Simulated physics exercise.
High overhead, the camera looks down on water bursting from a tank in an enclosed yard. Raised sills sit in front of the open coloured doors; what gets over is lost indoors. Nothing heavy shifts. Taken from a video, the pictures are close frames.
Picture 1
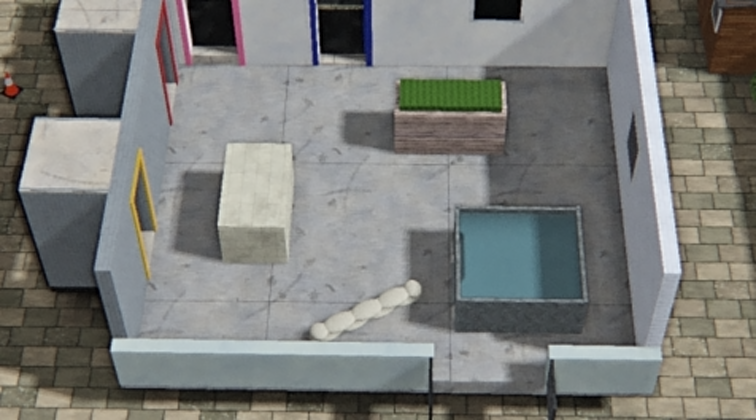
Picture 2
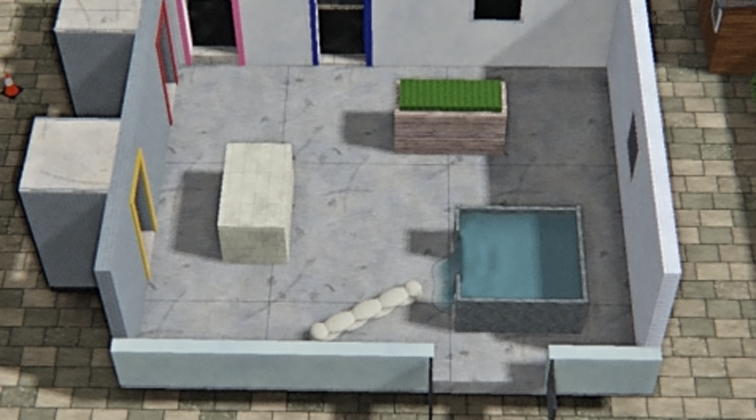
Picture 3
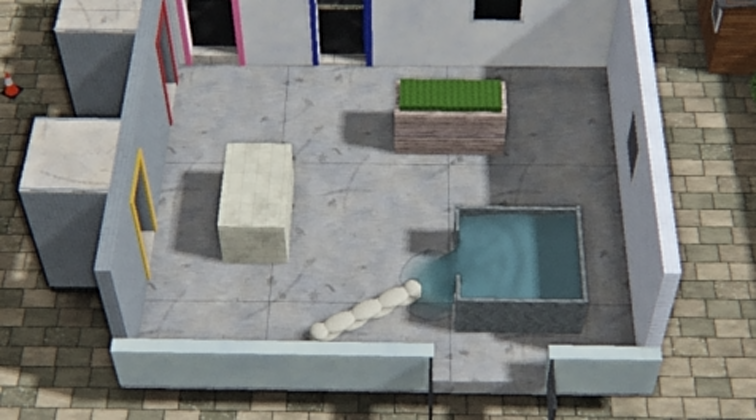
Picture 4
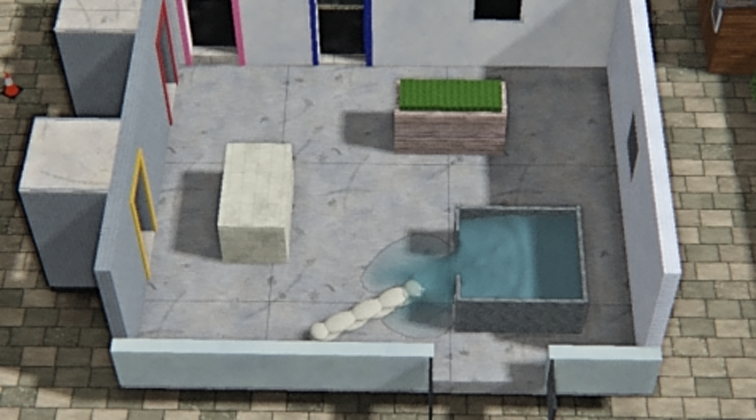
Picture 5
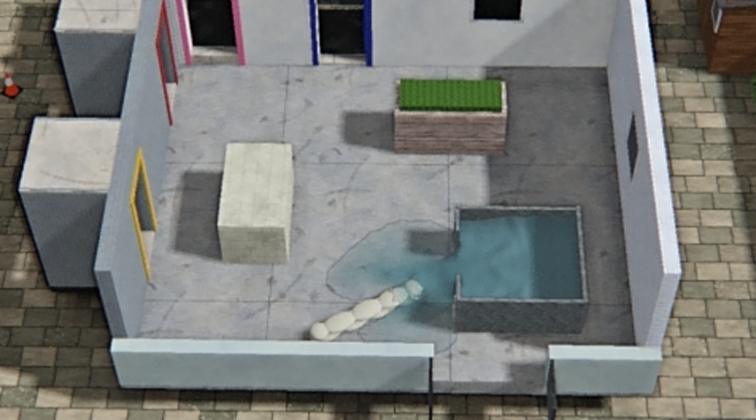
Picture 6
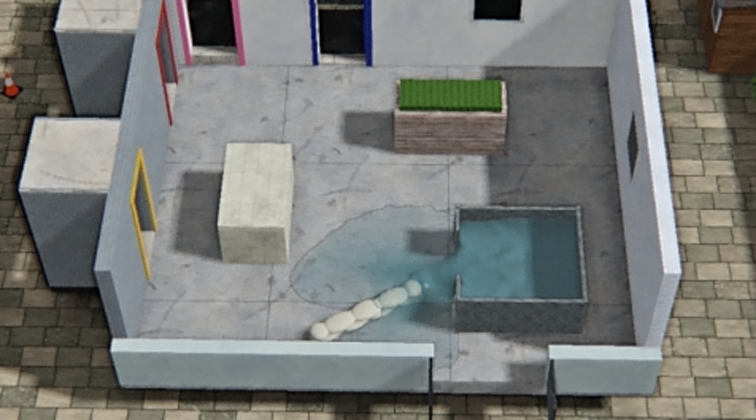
Water bursts from the left side of a square grey tank in a walled yard of pale concrete, seen from high overhead. A pale block stands at left, a brick planter topped with green at the back, a lumpy whitish barrier low in the middle, and pink and blue doorways behind. The water reaches the barrier's near end, then fans leftward across the floor in a thin, widening sheet, while the camera stays still.
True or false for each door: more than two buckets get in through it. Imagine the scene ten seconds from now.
The pink door: False; the blue door: True; the red door: True; the yellow door: True.
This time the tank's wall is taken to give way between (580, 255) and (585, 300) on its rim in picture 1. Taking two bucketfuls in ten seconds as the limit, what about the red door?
Red exceeds the limit.
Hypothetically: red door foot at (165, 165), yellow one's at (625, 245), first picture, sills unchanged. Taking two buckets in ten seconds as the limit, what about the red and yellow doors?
The red door exceeds it, while the yellow door falls short.
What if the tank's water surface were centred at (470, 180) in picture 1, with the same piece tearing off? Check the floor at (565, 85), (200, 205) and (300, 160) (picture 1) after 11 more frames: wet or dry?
As listed: Untouched, untouched, reached.
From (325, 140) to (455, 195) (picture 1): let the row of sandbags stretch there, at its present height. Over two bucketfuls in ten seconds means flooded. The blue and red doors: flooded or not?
Door check - blue door does not reach it, red door exceeds it.
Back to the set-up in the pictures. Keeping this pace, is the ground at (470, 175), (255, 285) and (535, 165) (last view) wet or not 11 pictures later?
As listed: Free of water, covered, dry.
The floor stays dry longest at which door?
I'd go with the red-painted one.
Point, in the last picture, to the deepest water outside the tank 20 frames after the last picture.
Estimated pixel: (426, 294).
A moment on, water covers 25 % of the floor; the pink door not reached, the blue door not reached, the red door not reached, the yellow door not reached.
Next, water covers 40 % of the floor; the pink door not reached, the blue door not reached, the red door not reached, the yellow door under two buckets in.
Then, water covers 55 % of the floor; the pink door wet at the sill, nothing in, the blue door under two buckets in, the red door not reached, the yellow door over two buckets in.
Later, water covers 70 % of the floor; the pink door wet at the sill, nothing in, the blue door over two buckets in, the red door under two buckets in, the yellow door over two buckets in.
In the end, water covers 80 % of the floor; the pink door wet at the sill, nothing in, the blue door far over two buckets in, the red door over two buckets in, the yellow door far over two buckets in.
